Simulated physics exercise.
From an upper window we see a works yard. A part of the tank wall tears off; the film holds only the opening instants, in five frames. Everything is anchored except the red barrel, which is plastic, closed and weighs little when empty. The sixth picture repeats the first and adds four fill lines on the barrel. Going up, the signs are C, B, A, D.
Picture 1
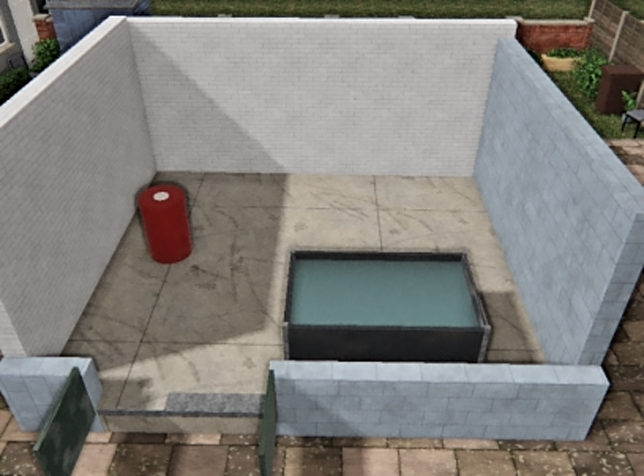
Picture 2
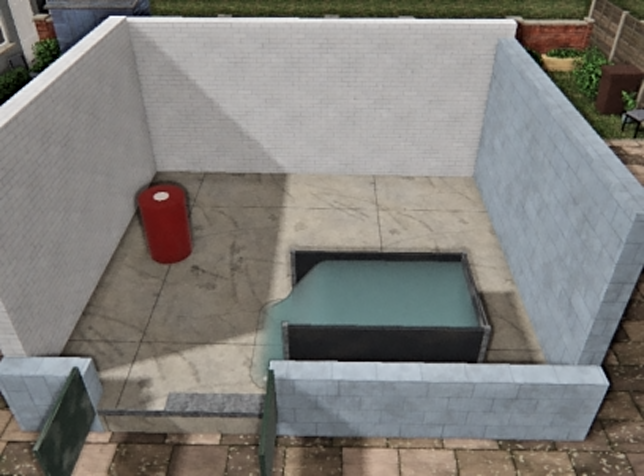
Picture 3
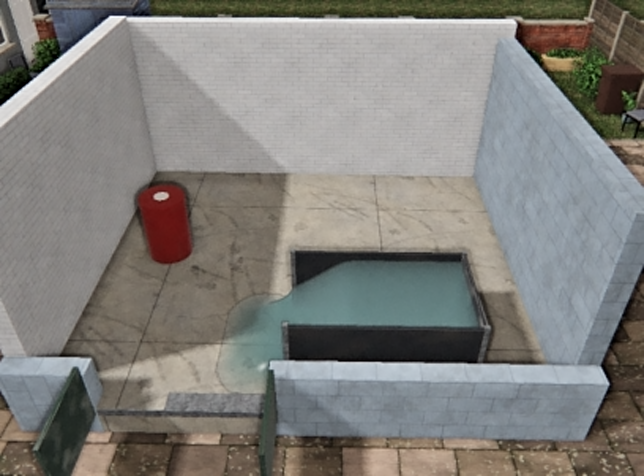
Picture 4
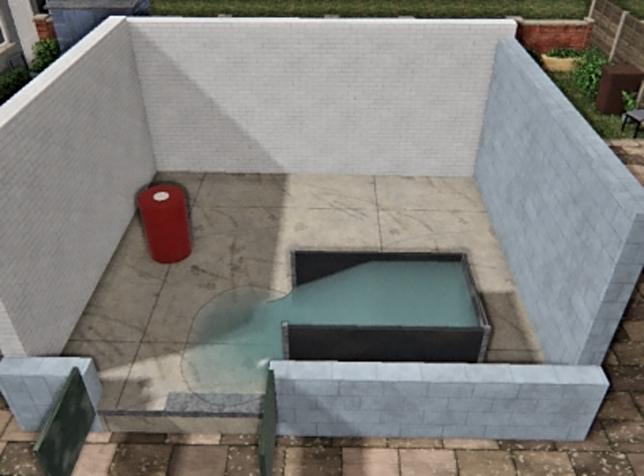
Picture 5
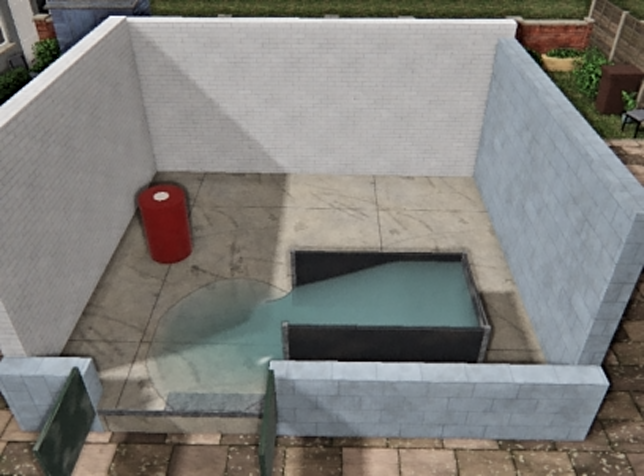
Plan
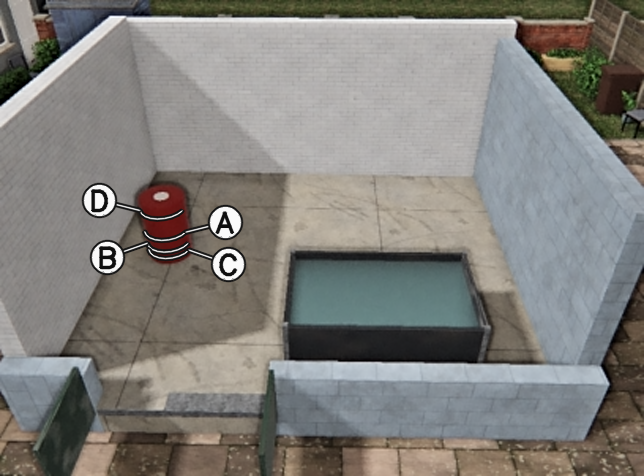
Water pours from the left end of a dark tank and spreads across the walled yard's floor.
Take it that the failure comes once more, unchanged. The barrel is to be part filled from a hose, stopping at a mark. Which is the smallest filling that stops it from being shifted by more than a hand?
A is the one.
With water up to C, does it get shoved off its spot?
Yes.
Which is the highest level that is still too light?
It is B.
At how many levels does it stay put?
Two of the four.
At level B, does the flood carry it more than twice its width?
No.
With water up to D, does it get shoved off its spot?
No, that is safe.
On the marked copy, A at (161, 240); B at (164, 252); C at (165, 258); D at (157, 219); from the bottom up C, B, A, D.
For level A, it does not move.
For level B, it is pushed about half its own width away.
For level C, it is pushed about 4 times its own width away.
For level D, it does not move.
